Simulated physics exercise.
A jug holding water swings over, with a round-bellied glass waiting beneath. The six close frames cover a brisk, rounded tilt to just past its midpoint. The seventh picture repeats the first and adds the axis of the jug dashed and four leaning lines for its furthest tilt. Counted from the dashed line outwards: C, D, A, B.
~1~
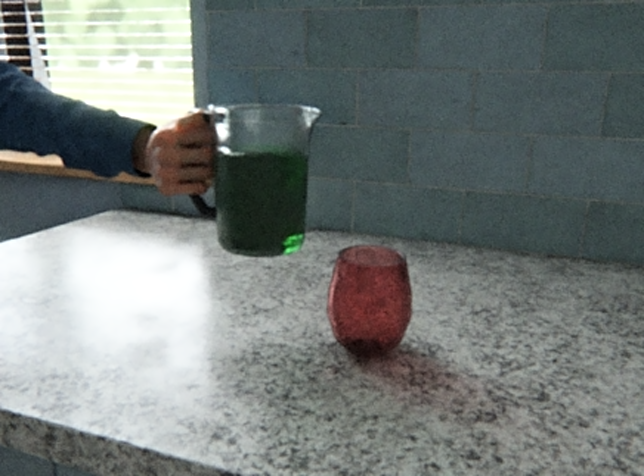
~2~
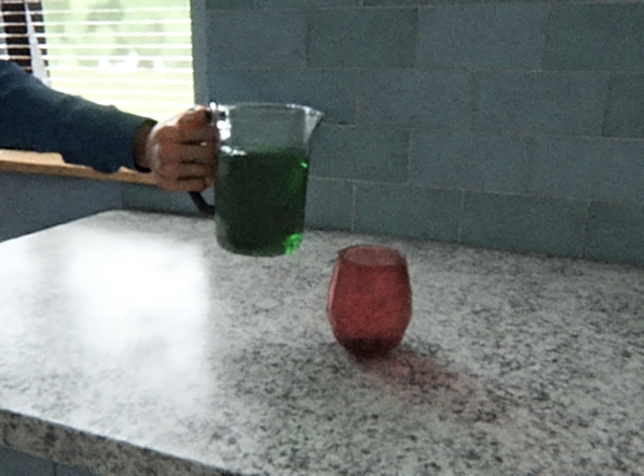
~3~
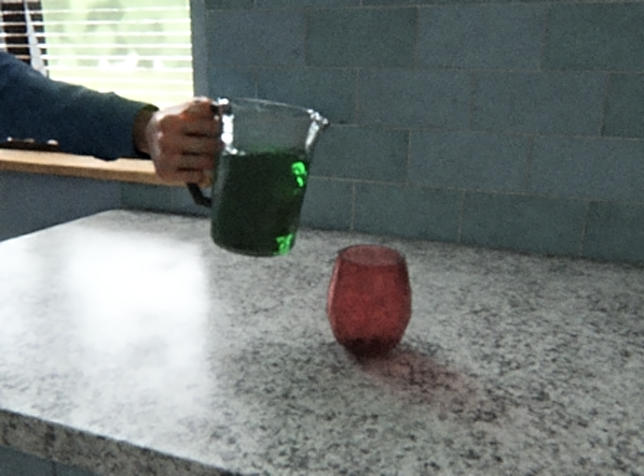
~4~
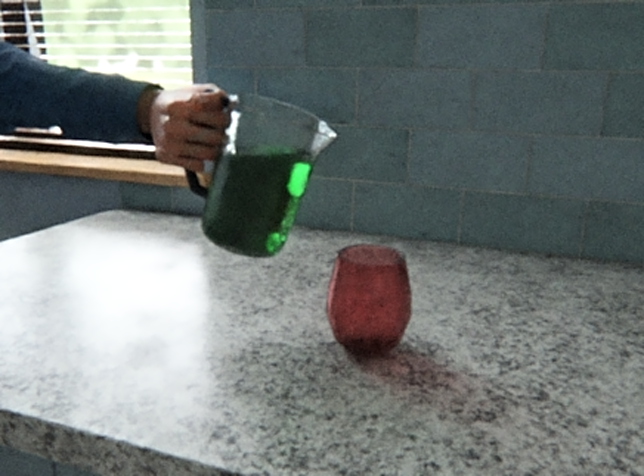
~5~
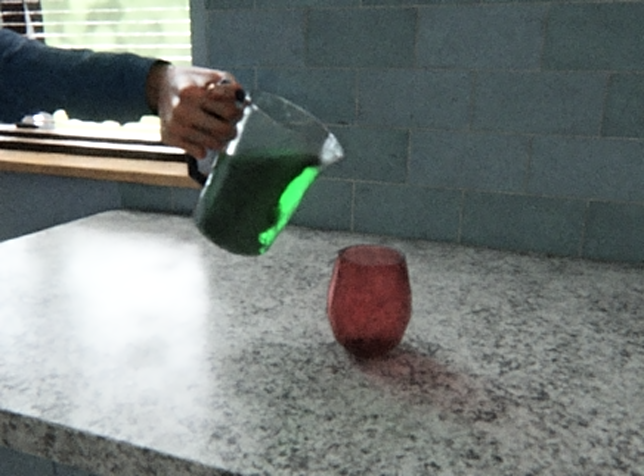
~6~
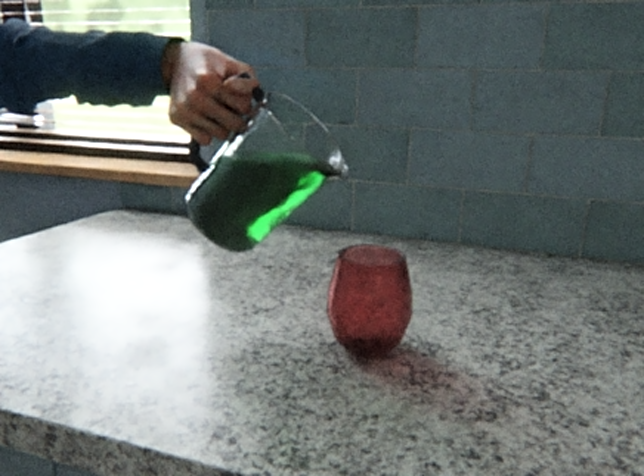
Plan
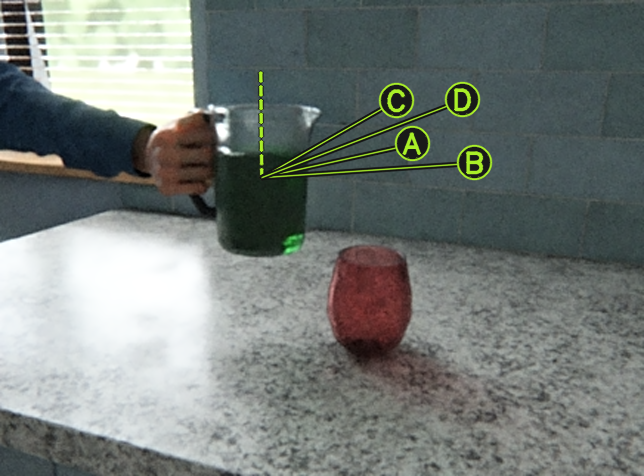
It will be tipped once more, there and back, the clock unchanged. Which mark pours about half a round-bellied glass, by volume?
D beats the others.
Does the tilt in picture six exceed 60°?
No, it does not.
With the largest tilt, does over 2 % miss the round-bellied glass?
Yes, it does.
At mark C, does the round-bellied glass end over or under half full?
Under.
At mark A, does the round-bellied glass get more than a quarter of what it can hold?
Yes, it does.
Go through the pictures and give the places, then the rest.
The first frame shows upright, lip at (319, 112); rim of the round-bellied glass round (372, 254); nothing has left yet.
The second frame shows tipped about 2°, lip at (322, 115); nothing has left yet.
The third frame shows tipped about 9°, lip at (328, 123); nothing has left yet.
The fourth frame shows tipped about 18°, lip at (336, 137); nothing has left yet.
The fifth frame shows tipped about 31°, lip at (343, 156); nothing has left yet.
The sixth frame shows tipped about 43°, lip at (346, 177); nothing has left yet.
On the marked copy, A at (395, 148); B at (457, 164); C at (381, 109); D at (446, 106).
With A, the round-bellied glass ends with about 67 % of what it can hold; 9 % of the water is spilt.
With B, the round-bellied glass ends with about 82 % of what it can hold; 15 % of the water is spilt.
With C, the round-bellied glass ends with about 32 % of what it can hold.
With D, the round-bellied glass ends with about 53 % of what it can hold.
